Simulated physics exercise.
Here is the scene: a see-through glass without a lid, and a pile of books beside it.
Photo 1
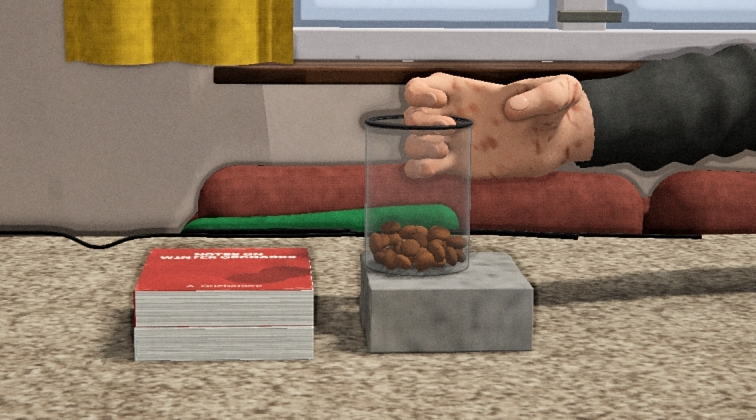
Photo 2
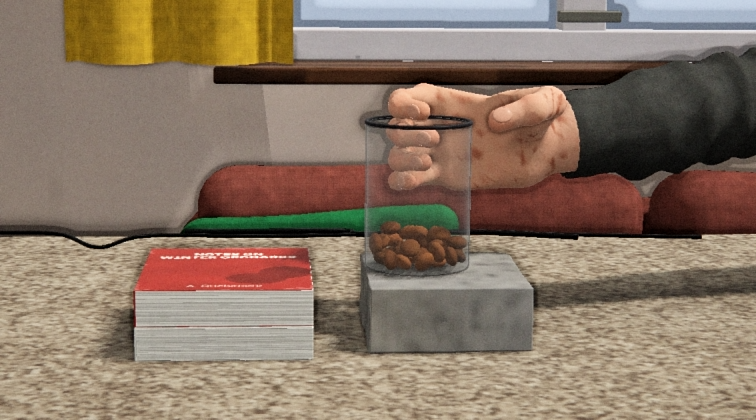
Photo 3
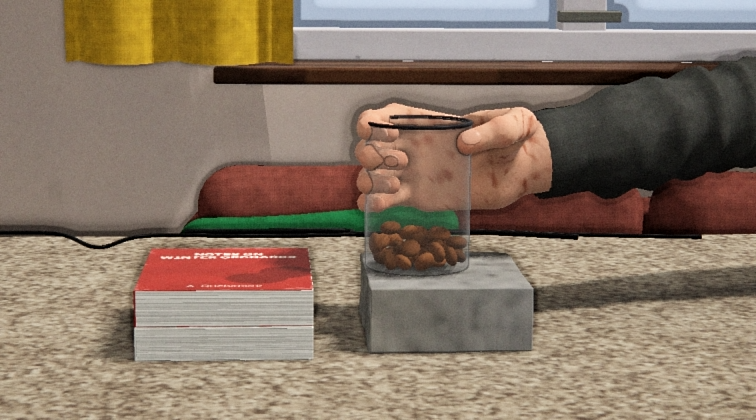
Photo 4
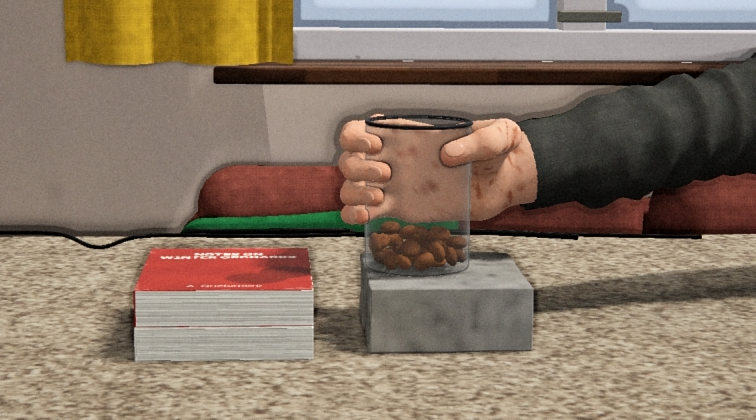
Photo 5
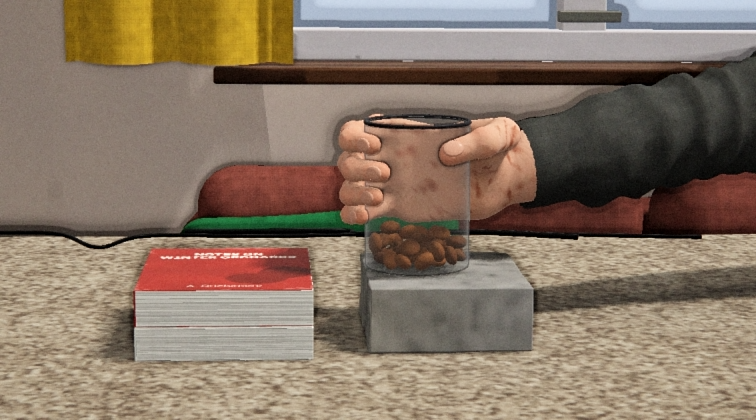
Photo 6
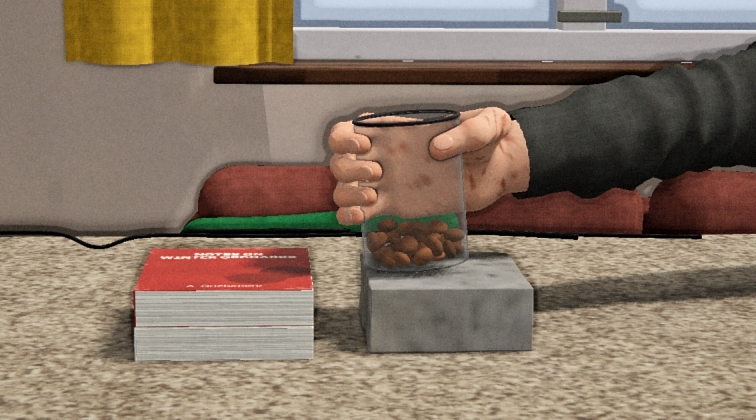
The video shows a hand reaching in from the right and closing around a clear, open glass of small brown pieces on a grey block, beside a pile of books, then tilting the glass slightly to the left.
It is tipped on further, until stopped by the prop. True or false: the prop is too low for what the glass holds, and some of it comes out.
False.
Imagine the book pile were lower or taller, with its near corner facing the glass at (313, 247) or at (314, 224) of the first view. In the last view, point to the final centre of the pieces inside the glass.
Roughly at (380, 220) for the first height, and roughly at (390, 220) for the second.
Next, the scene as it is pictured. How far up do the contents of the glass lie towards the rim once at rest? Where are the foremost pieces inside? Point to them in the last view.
They end up at roughly pixel (284, 251) in the last picture.
Then, 0.41 s on from there, the glass leans 27°; everything is still inside.
Then, 0.94 s on from there, the glass leans 55°; everything is still inside.
Then, 1.50 s on from there, the glass leans 85°; everything is still inside.
In the end, the glass rests on the book pile at 89°; everything is still inside.
